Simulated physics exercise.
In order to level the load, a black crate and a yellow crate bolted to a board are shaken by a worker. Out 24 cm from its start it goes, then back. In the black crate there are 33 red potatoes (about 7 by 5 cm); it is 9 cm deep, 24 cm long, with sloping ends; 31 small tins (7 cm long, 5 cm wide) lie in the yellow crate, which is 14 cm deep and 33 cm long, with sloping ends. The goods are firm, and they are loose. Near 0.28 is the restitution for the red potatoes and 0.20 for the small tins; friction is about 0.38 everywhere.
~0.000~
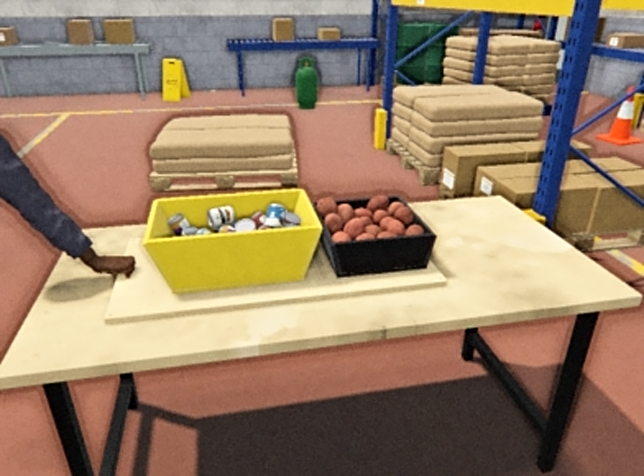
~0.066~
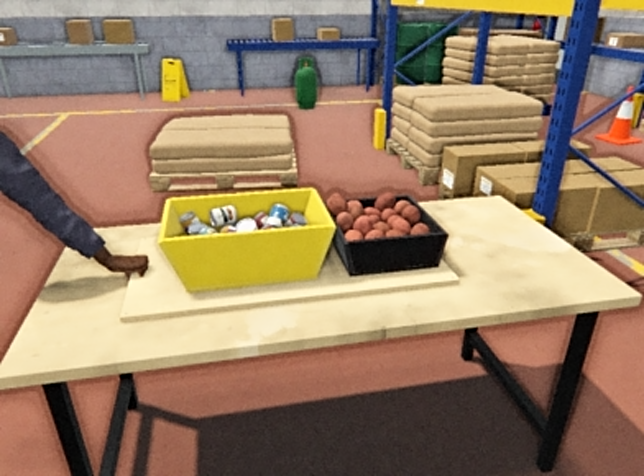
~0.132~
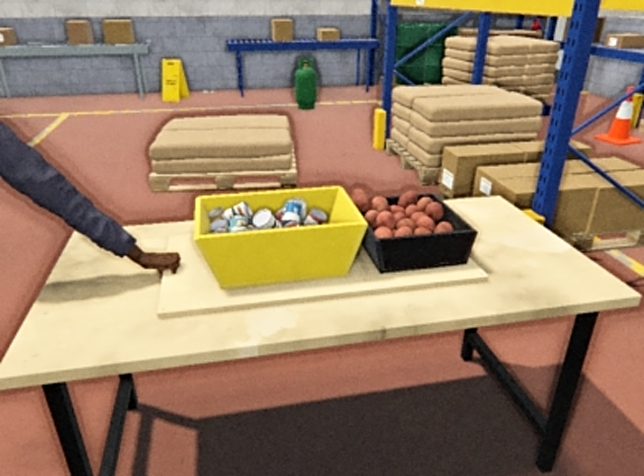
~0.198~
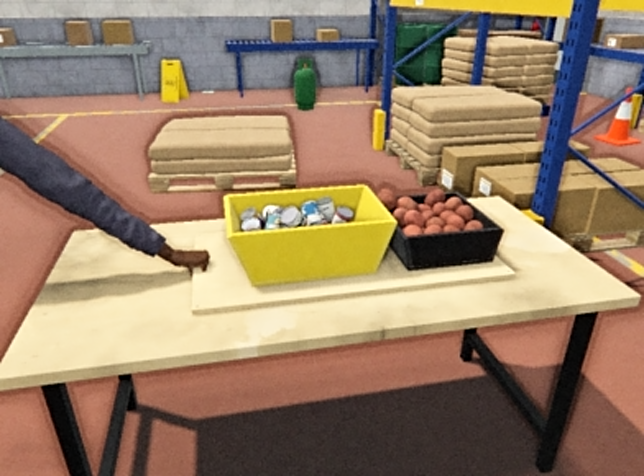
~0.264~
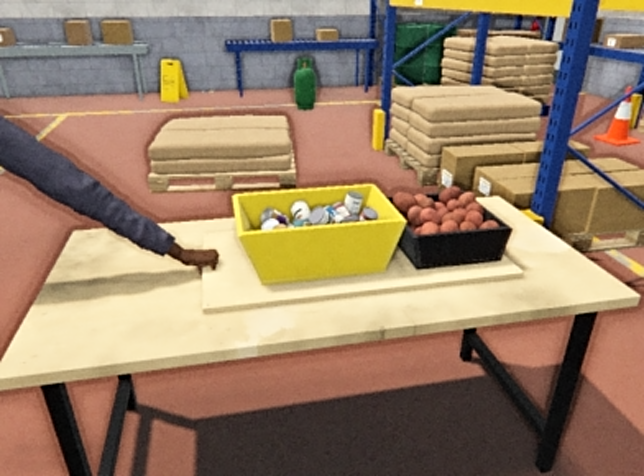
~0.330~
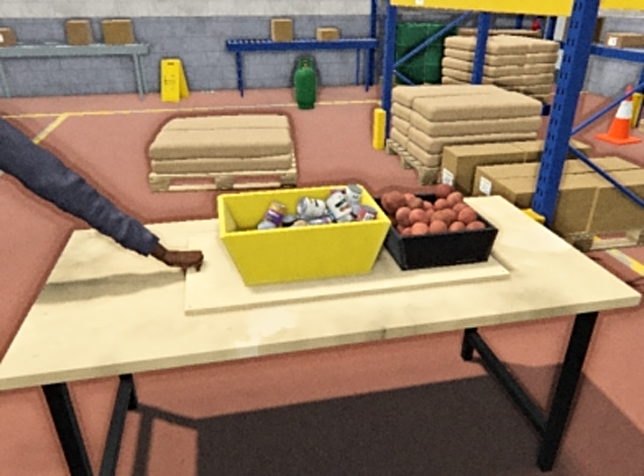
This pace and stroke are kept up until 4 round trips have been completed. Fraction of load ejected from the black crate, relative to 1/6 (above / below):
Above 1/6.
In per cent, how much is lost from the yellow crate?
Yellow crate, 20 in a hundred gone.
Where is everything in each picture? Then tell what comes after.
In the first frame (each is followed by its nearest rim corner in this view), black crate, (335, 243); yellow crate, (148, 241); shifted 0 cm; none out.
The second frame shows black crate, (348, 242); yellow crate, (163, 240); shifted 4 cm.
The third frame shows black crate, (379, 239); yellow crate, (199, 237); shifted 13 cm.
The fourth frame shows black crate, (408, 237); yellow crate, (232, 235); shifted 21 cm.
The fifth frame shows black crate, (417, 236); yellow crate, (243, 233); shifted 24 cm.
The sixth frame shows black crate, (402, 237); yellow crate, (225, 235); shifted 19 cm; none out.
After 0.68 s, black crate 33 in, 0 out and yellow crate 30 in, 1 out.
After 1.13 s, black crate 31 in, 2 out and yellow crate 29 in, 2 out.
After 1.75 s, black crate 26 in, 7 out and yellow crate 27 in, 4 out.
Outcome (at 2.54 s), black crate 22 in, 11 out and yellow crate 25 in, 6 out. Asked share, 11 of 33, 33 per cent.
